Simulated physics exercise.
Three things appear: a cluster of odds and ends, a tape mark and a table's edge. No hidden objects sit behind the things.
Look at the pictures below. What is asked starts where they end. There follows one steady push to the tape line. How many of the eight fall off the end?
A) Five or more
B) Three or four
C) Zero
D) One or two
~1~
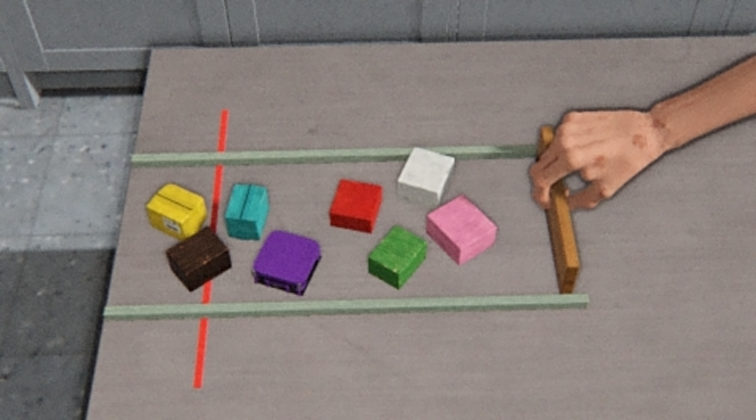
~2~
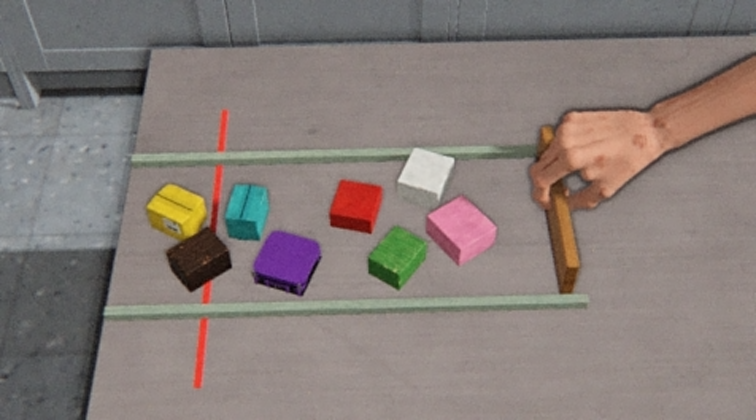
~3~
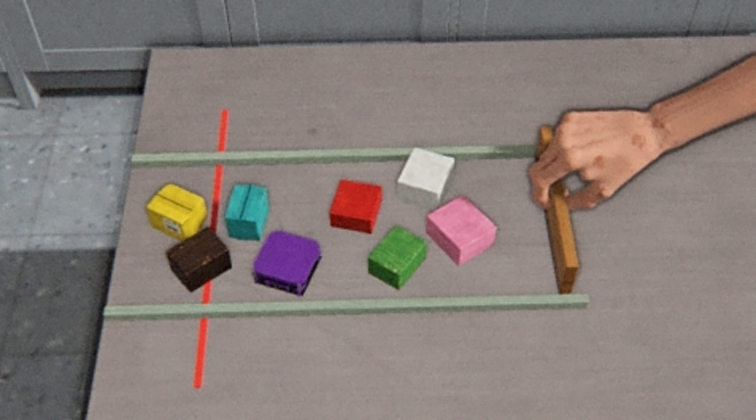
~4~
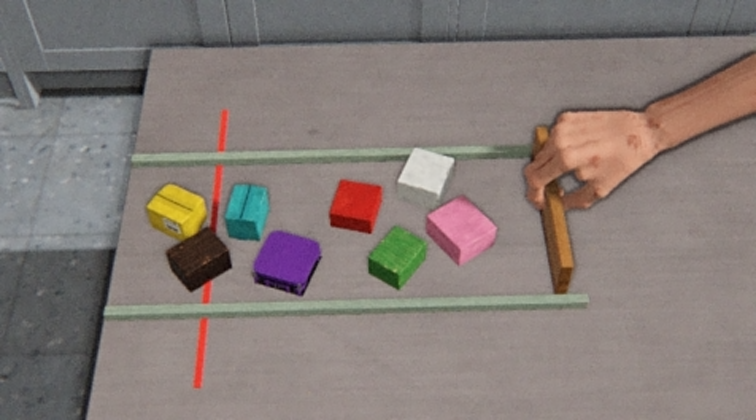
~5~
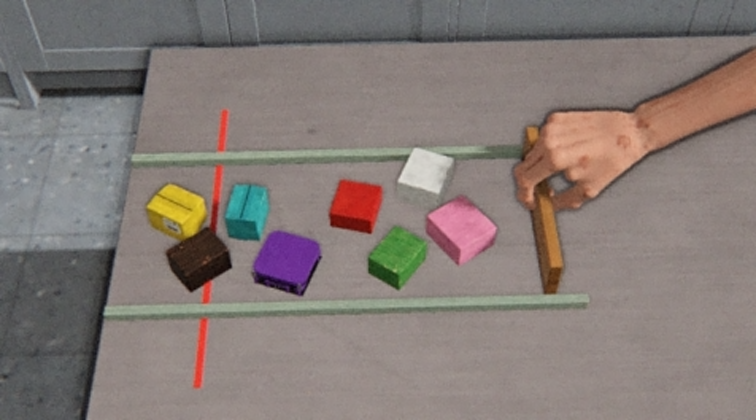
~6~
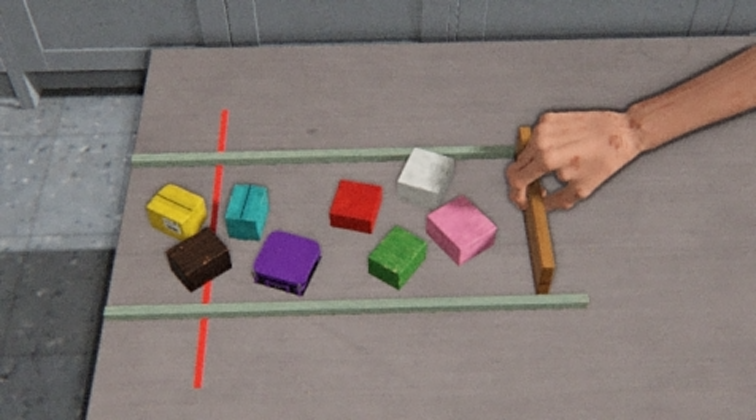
Three or four (B).
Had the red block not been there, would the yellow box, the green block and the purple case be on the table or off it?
Well, the yellow box winds up down, the green block is still there, and the purple case is still there.
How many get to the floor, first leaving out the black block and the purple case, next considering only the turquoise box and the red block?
The counts would be 2 and 1.
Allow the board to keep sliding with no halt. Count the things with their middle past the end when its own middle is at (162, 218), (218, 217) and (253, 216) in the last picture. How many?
Respectively 5, 3 and 1.
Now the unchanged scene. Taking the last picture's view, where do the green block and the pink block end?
The green block stops around (188, 269); the pink block around (188, 226).
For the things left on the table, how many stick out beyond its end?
I'd say 0 of them.
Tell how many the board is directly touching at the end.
At rest, 3 are in contact.
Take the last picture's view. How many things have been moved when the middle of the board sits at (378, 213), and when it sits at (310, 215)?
At that stage 4; at the next, 8.
Early on, none off yet; yellow box at rest near (178, 213); black block at rest near (199, 259); turquoise box at rest near (247, 213).
Finally, the number that fall off is three or four; lost, turquoise box, black block and yellow box.
